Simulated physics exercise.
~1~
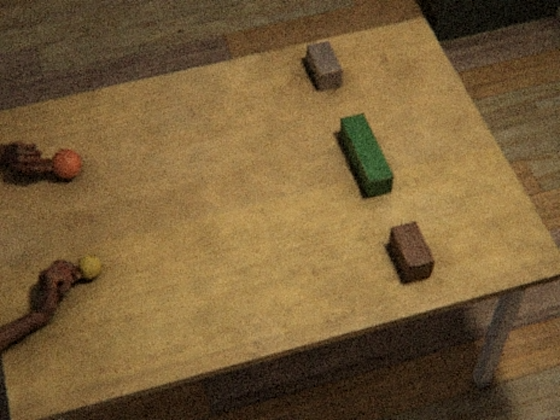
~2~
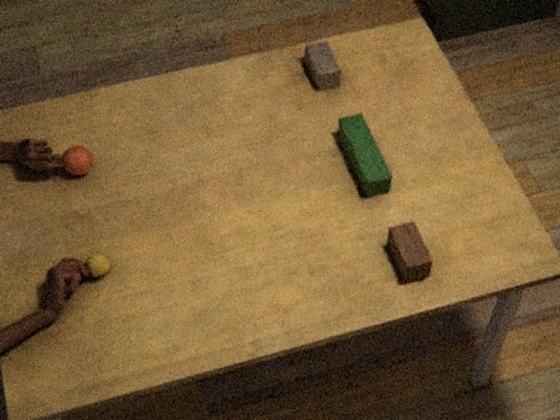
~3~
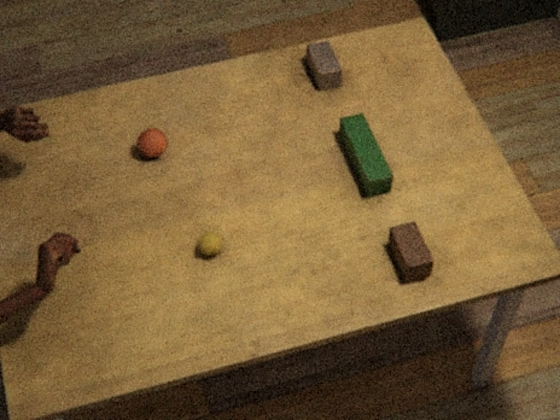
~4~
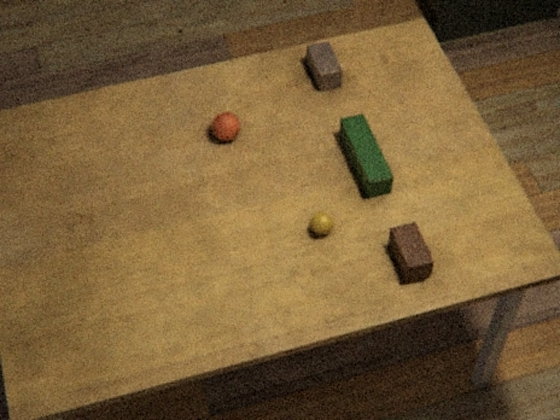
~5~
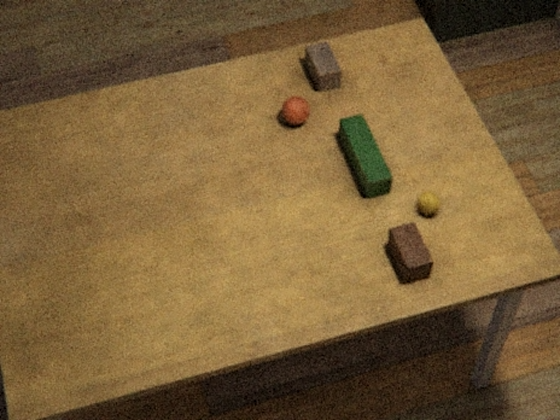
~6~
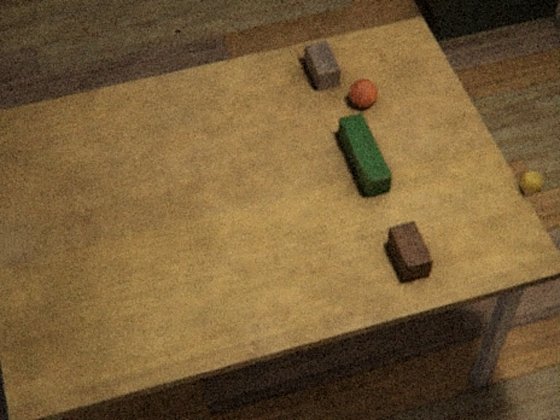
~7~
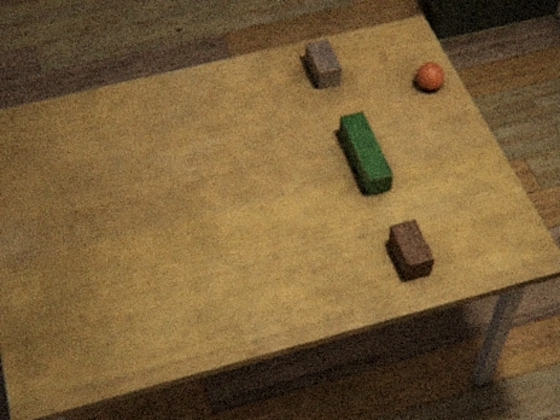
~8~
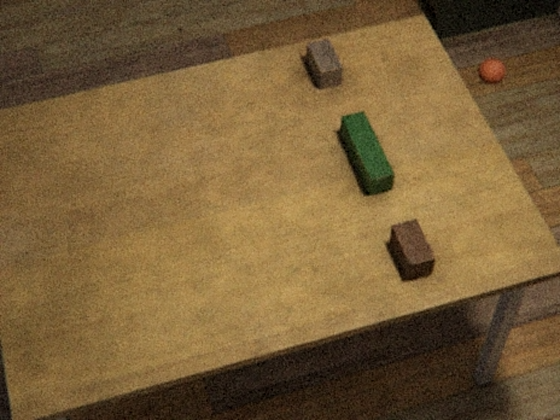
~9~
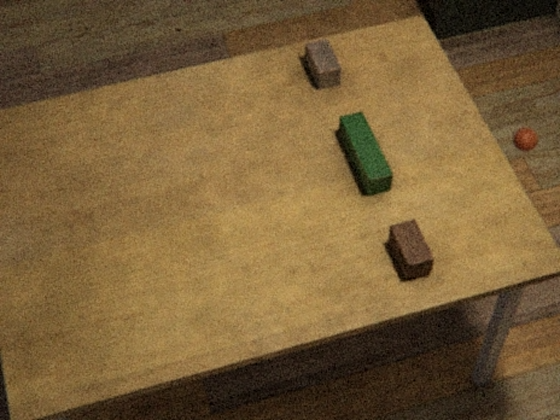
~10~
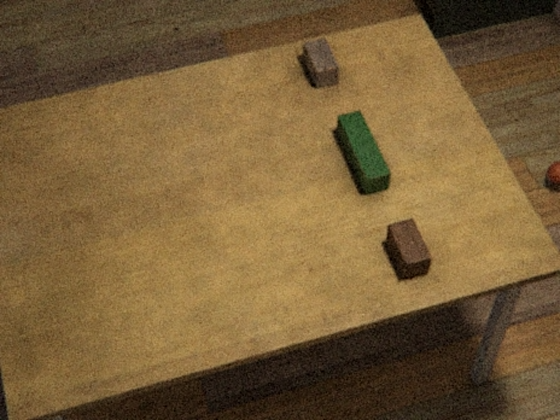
An orange ball and a smaller yellow one rolled rightward across a wooden table after two hands released them, each passing through a gap beside the long green block, then dropped off the far edge, the yellow one first, and went out of view.
